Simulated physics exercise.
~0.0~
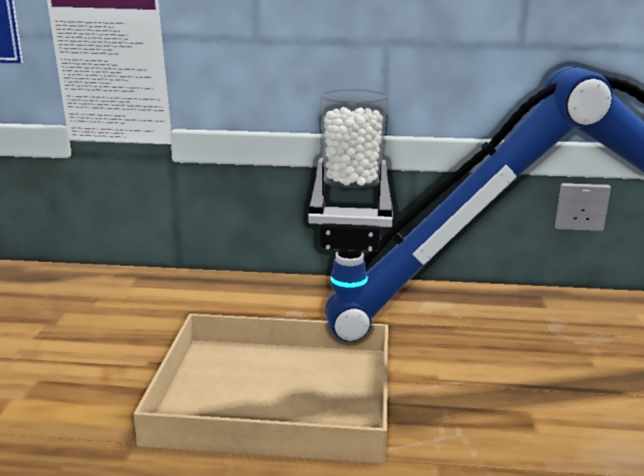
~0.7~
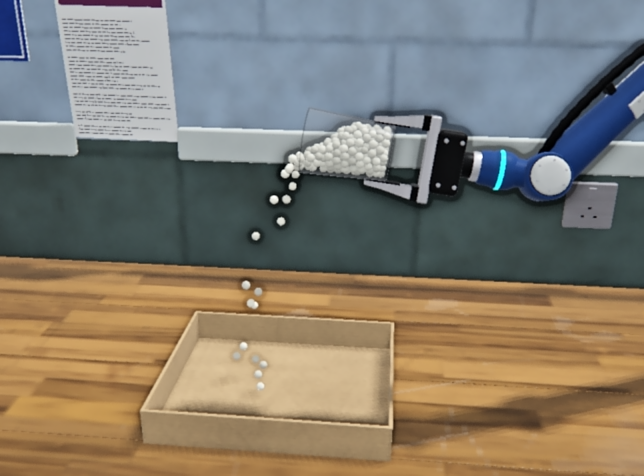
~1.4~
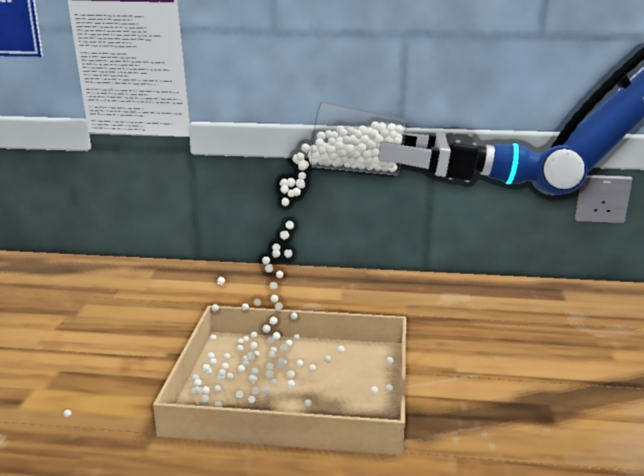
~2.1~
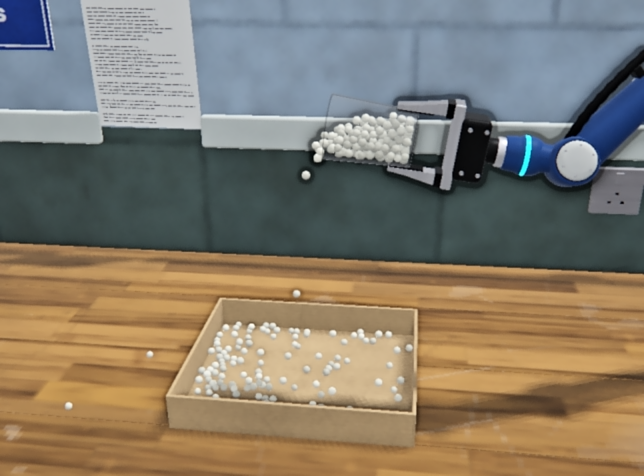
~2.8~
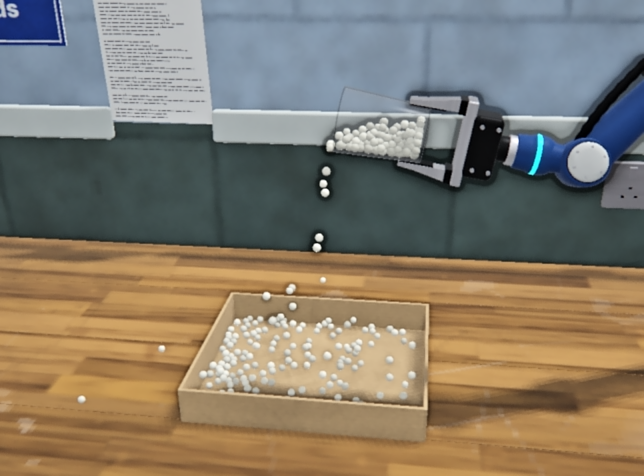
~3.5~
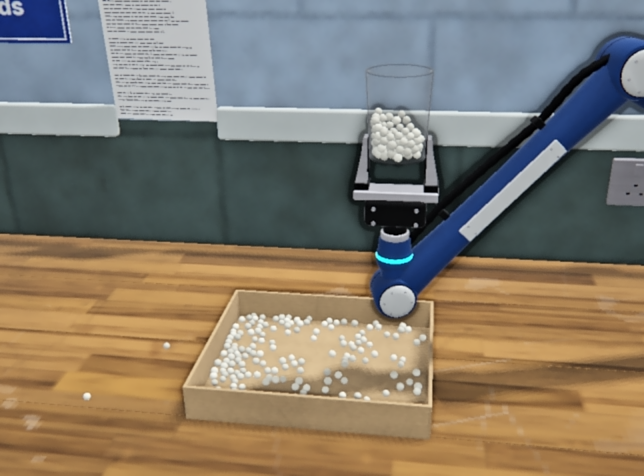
On a wooden table top, a blue robot arm tipped a clear tumbler of white beads on its side, pouring many into a shallow tray while a few strayed onto the table, then turned it upright with some beads still inside.
